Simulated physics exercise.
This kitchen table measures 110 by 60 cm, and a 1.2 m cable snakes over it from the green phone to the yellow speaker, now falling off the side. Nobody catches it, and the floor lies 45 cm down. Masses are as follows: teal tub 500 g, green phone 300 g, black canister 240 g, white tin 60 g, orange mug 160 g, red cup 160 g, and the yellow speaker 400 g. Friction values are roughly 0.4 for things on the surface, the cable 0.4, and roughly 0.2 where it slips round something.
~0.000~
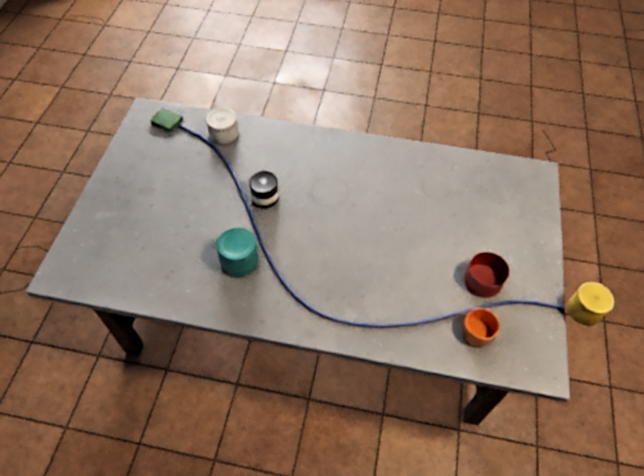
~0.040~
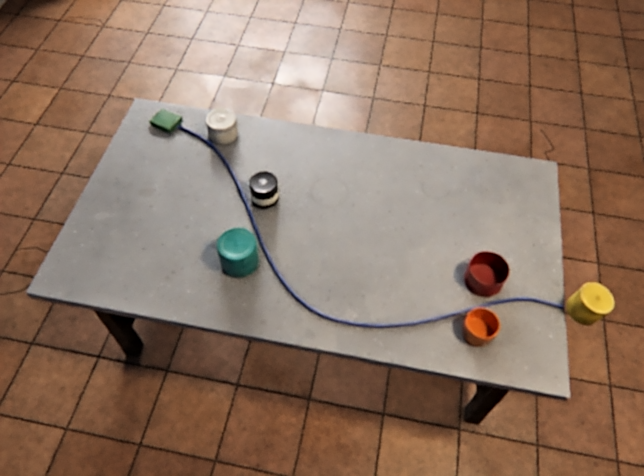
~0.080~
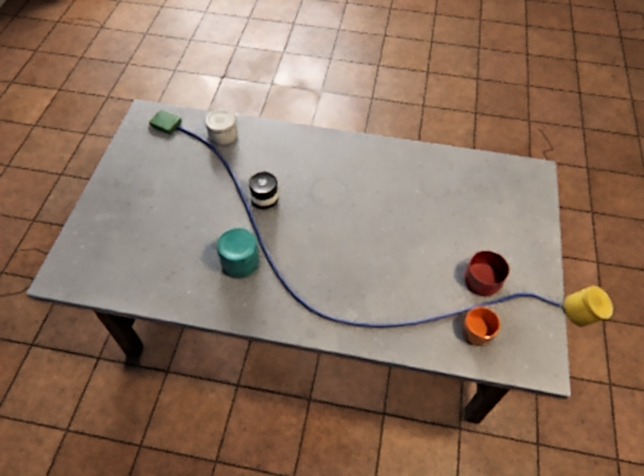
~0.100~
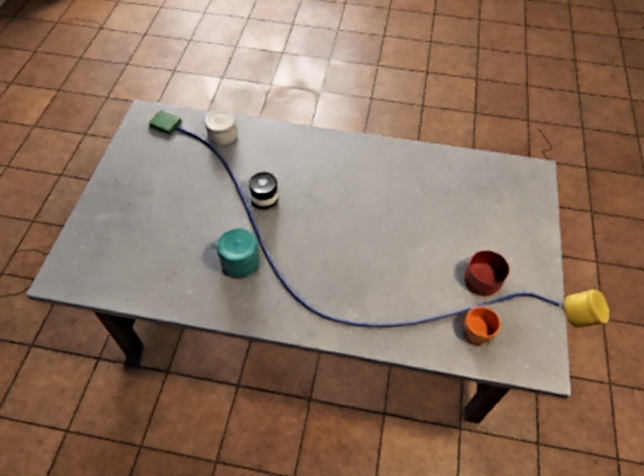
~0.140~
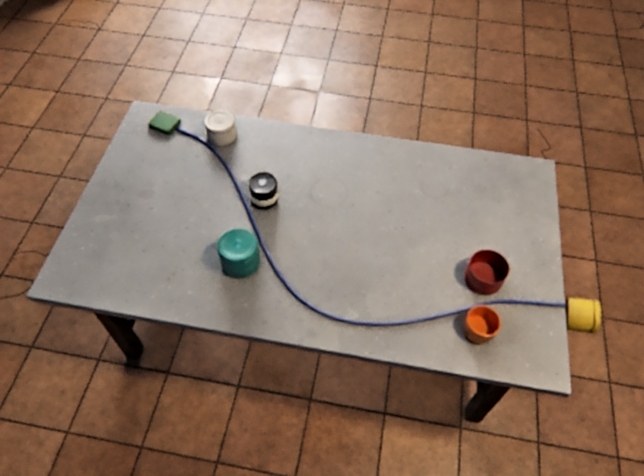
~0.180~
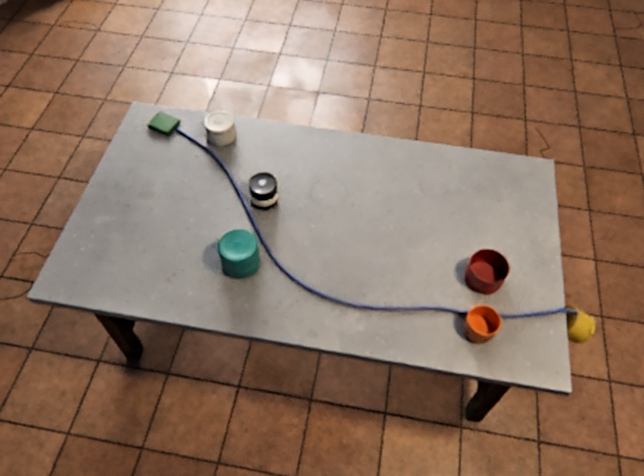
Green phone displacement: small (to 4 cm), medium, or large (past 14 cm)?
Large.
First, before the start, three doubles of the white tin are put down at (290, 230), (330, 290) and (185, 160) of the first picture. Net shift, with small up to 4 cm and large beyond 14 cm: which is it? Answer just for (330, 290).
Net shift there: A lot.
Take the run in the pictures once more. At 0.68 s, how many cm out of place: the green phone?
Shift of the green phone - 15 cm.
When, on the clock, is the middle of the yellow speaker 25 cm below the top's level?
Near 0.48 seconds.
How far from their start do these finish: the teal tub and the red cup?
Approx. final shift - teal tub: 0 cm; red cup: 2 cm.
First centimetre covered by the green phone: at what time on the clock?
The green phone gets there at 0.28 seconds.
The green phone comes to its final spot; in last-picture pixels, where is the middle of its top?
Near (214, 163).
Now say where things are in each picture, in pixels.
In the first frame, green phone (166, 118); cable runs through (406, 324) (296, 296).
In the second frame, yellow speaker (596, 297); cable runs through (296, 296).
In the third frame, yellow speaker (588, 307); cable runs through (296, 296).
In the fourth frame, yellow speaker (586, 309); cable runs through (297, 296).
In the fifth frame, yellow speaker (581, 316); cable runs through (511, 301) (298, 296).
In the sixth frame, green phone (163, 121); cable runs through (534, 314) (425, 308) (312, 290) (251, 216) (211, 153).
At 0.4 s, the cable's tail end at (184, 149); green phone 7 cm off its start, yellow speaker over the edge, red cup 2 cm off its start.
At 0.7 s, the cable's tail end at (207, 159); green phone 13 cm off its start, yellow speaker over the edge, red cup 2 cm off its start.
At 0.9 s, the cable's tail end at (221, 172); green phone 19 cm off its start at (210, 161), yellow speaker over the edge, red cup 2 cm off its start at (493, 256).
At 1.2 s, the cable's tail end at (224, 174); green phone 20 cm off its start, red cup 2 cm off its start, black canister 2 cm off its start.
At 2.4 s, the cable's tail end at (224, 174); green phone 20 cm off its start at (214, 163), red cup 2 cm off its start at (493, 256), black canister 2 cm off its start at (270, 177), yellow speaker over the edge.
